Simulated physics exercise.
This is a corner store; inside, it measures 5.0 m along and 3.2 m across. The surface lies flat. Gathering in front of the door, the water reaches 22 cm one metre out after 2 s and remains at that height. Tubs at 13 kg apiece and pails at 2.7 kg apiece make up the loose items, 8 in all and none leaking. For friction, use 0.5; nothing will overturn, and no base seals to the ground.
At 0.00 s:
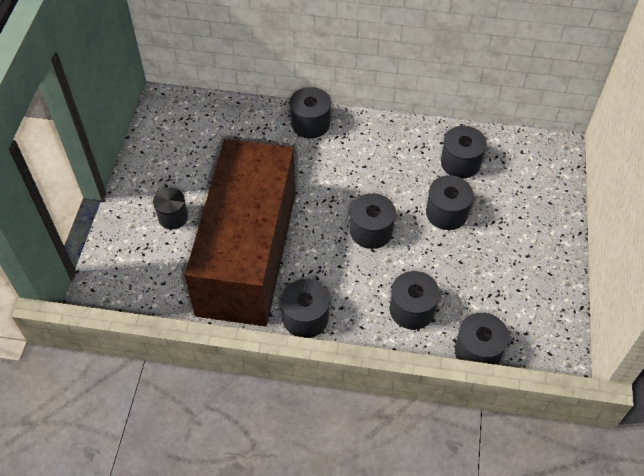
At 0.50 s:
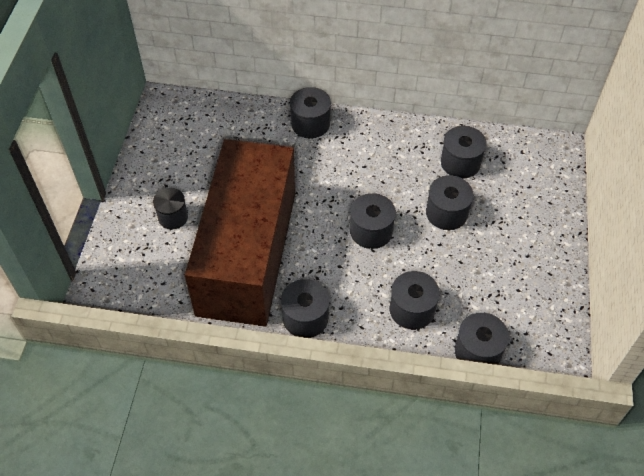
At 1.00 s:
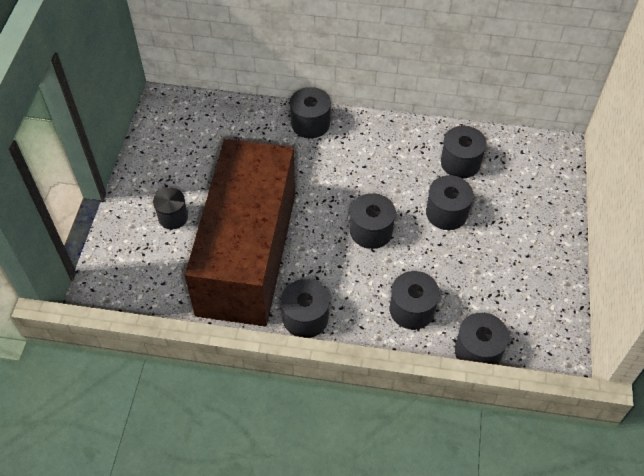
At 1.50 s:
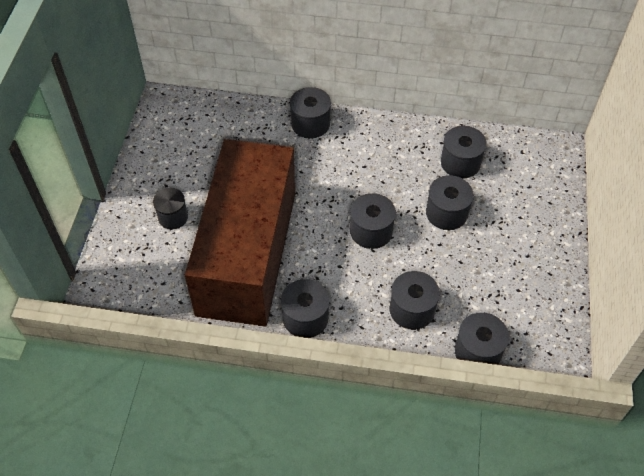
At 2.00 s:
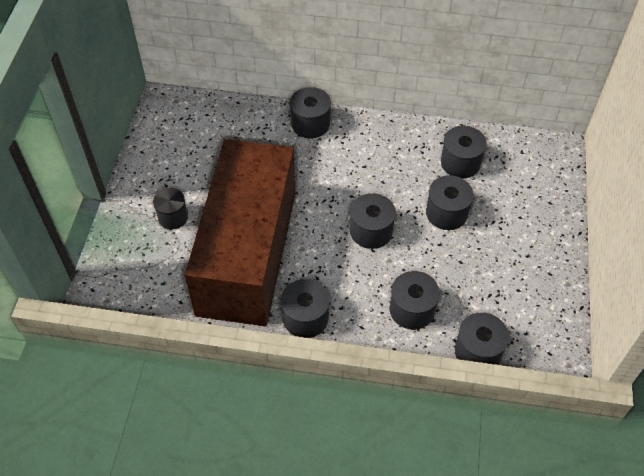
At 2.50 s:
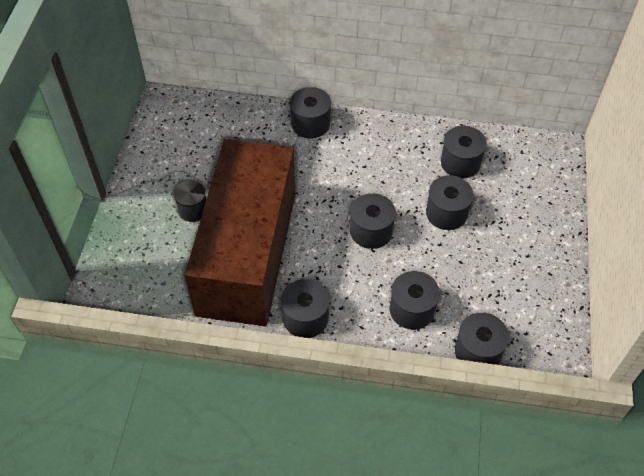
A long rust-brown block stands left of centre on the speckled floor of a small store with pale brick walls, seen from above by a still camera. Seven dark tubs are spread around its right side, and one smaller grey pail sits between it and the green wall's doorway at left. Green water covers the pavement outside, then spreads in through the doorway, and the pail shifts slightly right.
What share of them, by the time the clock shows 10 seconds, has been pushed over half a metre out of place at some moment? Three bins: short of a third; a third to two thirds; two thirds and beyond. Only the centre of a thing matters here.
Bin: Short of a third.
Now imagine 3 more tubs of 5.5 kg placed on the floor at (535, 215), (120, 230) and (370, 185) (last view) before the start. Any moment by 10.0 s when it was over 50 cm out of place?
Inside the limit, then above the limit, then inside the limit.
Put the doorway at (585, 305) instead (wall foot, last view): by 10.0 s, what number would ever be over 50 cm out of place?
Then the count would be 4.
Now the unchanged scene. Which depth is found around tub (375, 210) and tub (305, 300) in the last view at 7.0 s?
2 and 3 cm.
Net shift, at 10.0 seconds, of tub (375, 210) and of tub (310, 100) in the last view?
Respectively 0 and 60 centimetres.
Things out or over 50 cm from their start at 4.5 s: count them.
I get 1.
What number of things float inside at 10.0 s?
At that point I count 1.
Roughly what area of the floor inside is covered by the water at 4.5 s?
Roughly 6.5 m2 of it is wet.
After 3.5 s 1 of 8 are over 50 cm from their spots; 0 afloat.
After 4.5 s 1 of 8 are over 50 cm from their spots; 1 afloat.
After 7.0 s 0 of 8 are over 50 cm from their spots; 1 afloat.
After 10.0 s 2 of 8 are over 50 cm from their spots, and 2 have been at some point; 1 afloat.
